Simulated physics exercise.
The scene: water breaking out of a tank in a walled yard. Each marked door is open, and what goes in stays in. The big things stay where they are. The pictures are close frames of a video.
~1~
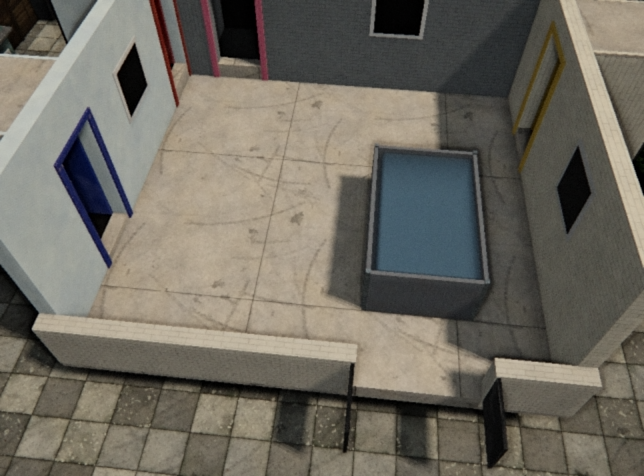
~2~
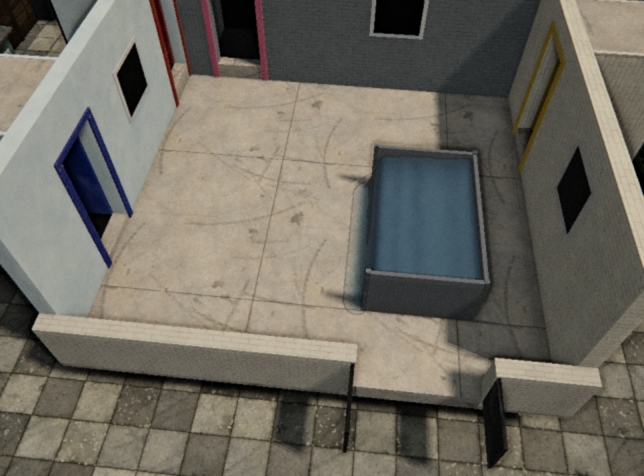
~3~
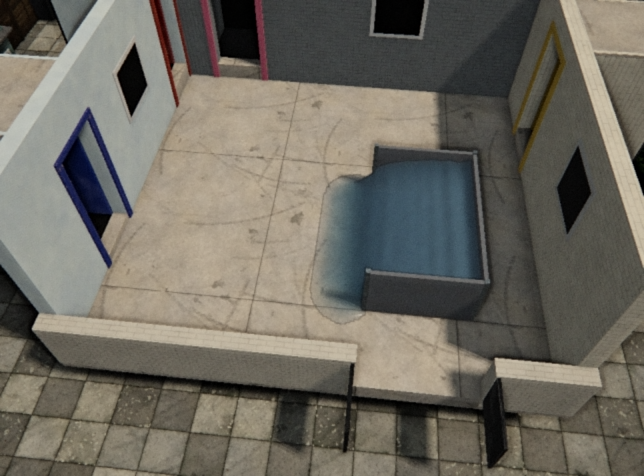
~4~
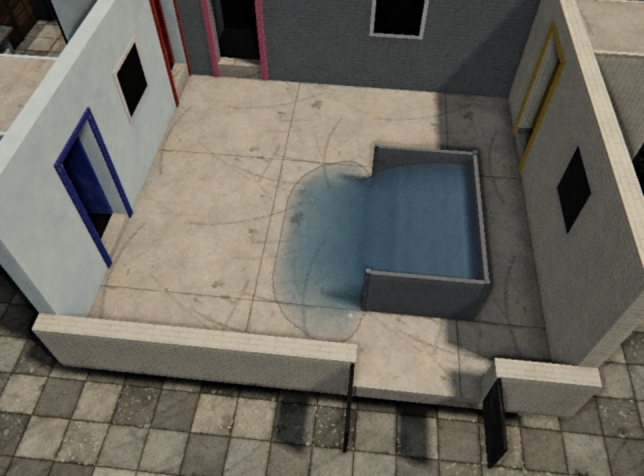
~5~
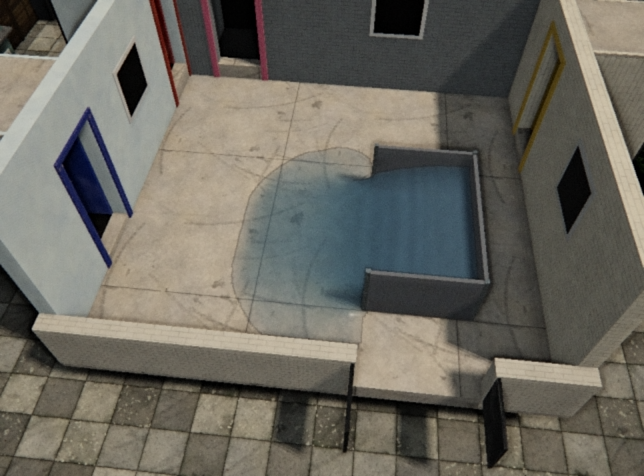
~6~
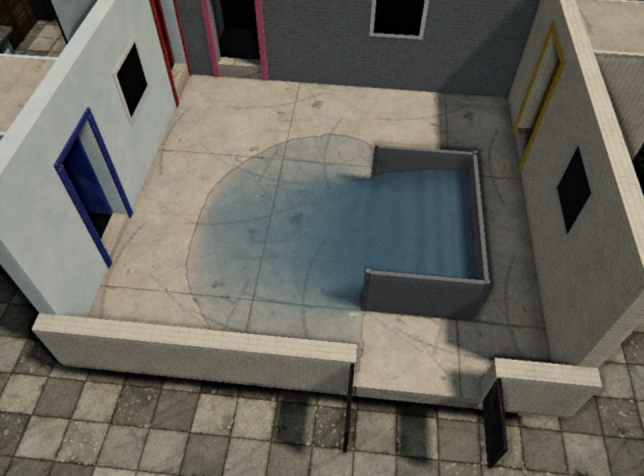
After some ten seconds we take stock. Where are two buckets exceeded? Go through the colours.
In the end: The red door stays under that; the blue door takes more than that; the yellow door stays under that; the pink door stays under that.
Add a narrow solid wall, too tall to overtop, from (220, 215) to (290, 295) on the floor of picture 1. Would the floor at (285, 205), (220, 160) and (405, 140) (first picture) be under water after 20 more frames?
In that order: Wet, under water, free of water.
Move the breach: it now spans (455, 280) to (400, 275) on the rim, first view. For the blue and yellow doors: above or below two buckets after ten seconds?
In short: The blue one is under, the yellow one lets less in.
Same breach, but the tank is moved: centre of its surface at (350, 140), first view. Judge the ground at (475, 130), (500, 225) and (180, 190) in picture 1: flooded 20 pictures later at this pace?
One after the other: Not flooded, clear, wet.
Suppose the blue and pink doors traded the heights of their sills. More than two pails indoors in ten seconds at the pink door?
One by one: Pink door passes that mark.
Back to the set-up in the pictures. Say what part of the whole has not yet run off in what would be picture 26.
Some 90 per cent.
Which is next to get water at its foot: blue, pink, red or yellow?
I say the one in blue.
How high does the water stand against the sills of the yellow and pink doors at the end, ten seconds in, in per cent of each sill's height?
In turn 60 and 20 per cent.
A moment on, water covers 50 % of the floor; the red door not reached, the blue door over two buckets in, the yellow door not reached, the pink door not reached.
Next, water covers 55 % of the floor; the red door wet at the sill, nothing in, the blue door far over two buckets in, the yellow door not reached, the pink door wet at the sill, nothing in.
Then, water covers 60 % of the floor; the red door under two buckets in, the blue door far over two buckets in, the yellow door not reached, the pink door wet at the sill, nothing in.
Later, water covers 90 % of the floor; the red door under two buckets in, the blue door far over two buckets in, the yellow door wet at the sill, nothing in, the pink door wet at the sill, nothing in.
In the end, water covers 100 % of the floor; the red door under two buckets in, the blue door far over two buckets in, the yellow door wet at the sill, nothing in, the pink door wet at the sill, nothing in.
